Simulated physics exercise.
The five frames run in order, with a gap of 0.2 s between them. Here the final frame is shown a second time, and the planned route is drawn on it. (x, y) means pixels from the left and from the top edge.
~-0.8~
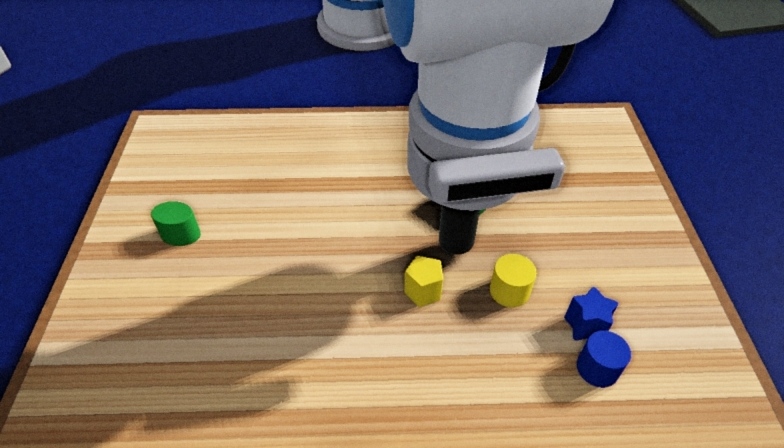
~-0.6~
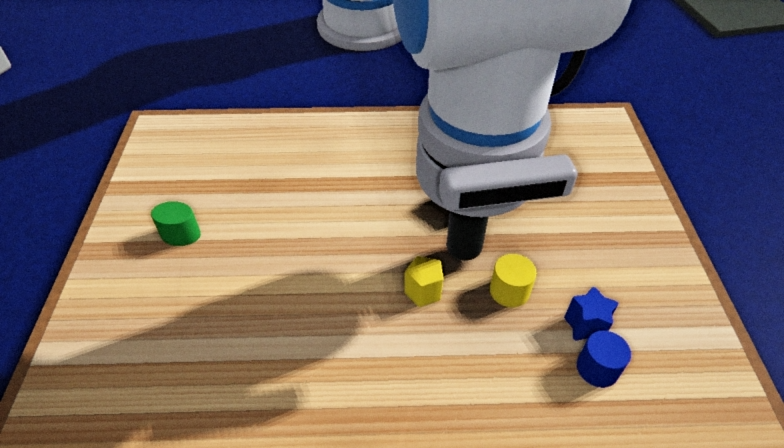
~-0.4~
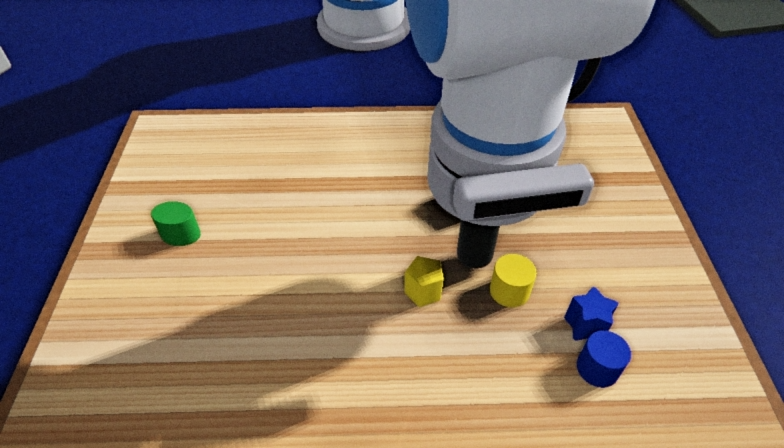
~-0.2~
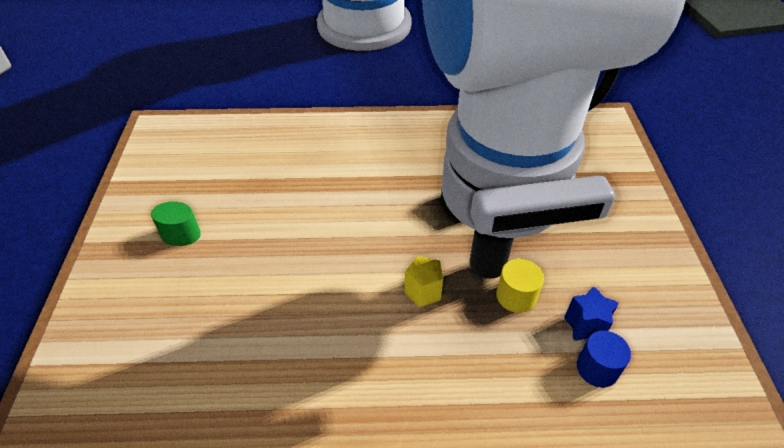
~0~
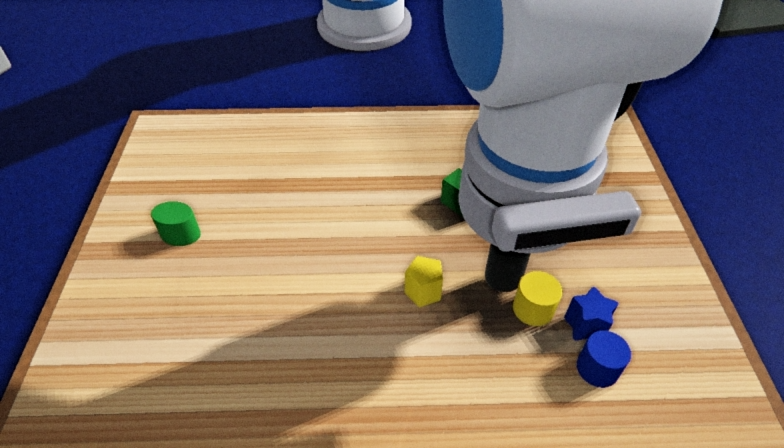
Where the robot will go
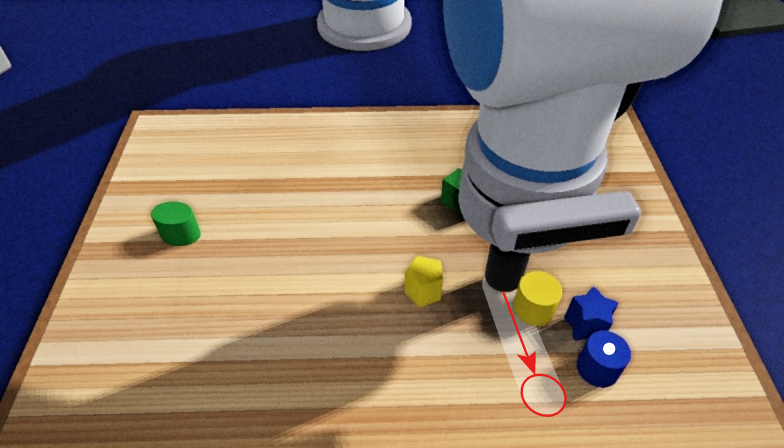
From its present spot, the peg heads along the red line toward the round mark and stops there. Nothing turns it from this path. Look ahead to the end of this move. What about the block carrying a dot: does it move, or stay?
By the end it is where it was.
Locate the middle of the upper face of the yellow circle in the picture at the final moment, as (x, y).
Put as a pixel place, it's (572, 319).
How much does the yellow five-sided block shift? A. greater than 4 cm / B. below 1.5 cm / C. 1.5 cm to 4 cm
B - below 1.5 cm.
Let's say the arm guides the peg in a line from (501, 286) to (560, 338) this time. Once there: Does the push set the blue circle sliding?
My answer is yes.
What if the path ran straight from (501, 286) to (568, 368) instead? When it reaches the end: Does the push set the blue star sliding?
Yes - that is the case.
Drawn move, from (501, 286) directly to (543, 395); the dot is on the blue circle.
On the path given first. One third of the way, peg (516, 312); yellow circle (563, 307); blue star (602, 306).
Two thirds of the way, peg (530, 349); yellow circle (572, 319); blue star (607, 306).
At the end, peg (547, 388); yellow five-sided block still; yellow circle (572, 319); blue star (607, 306); blue circle still.
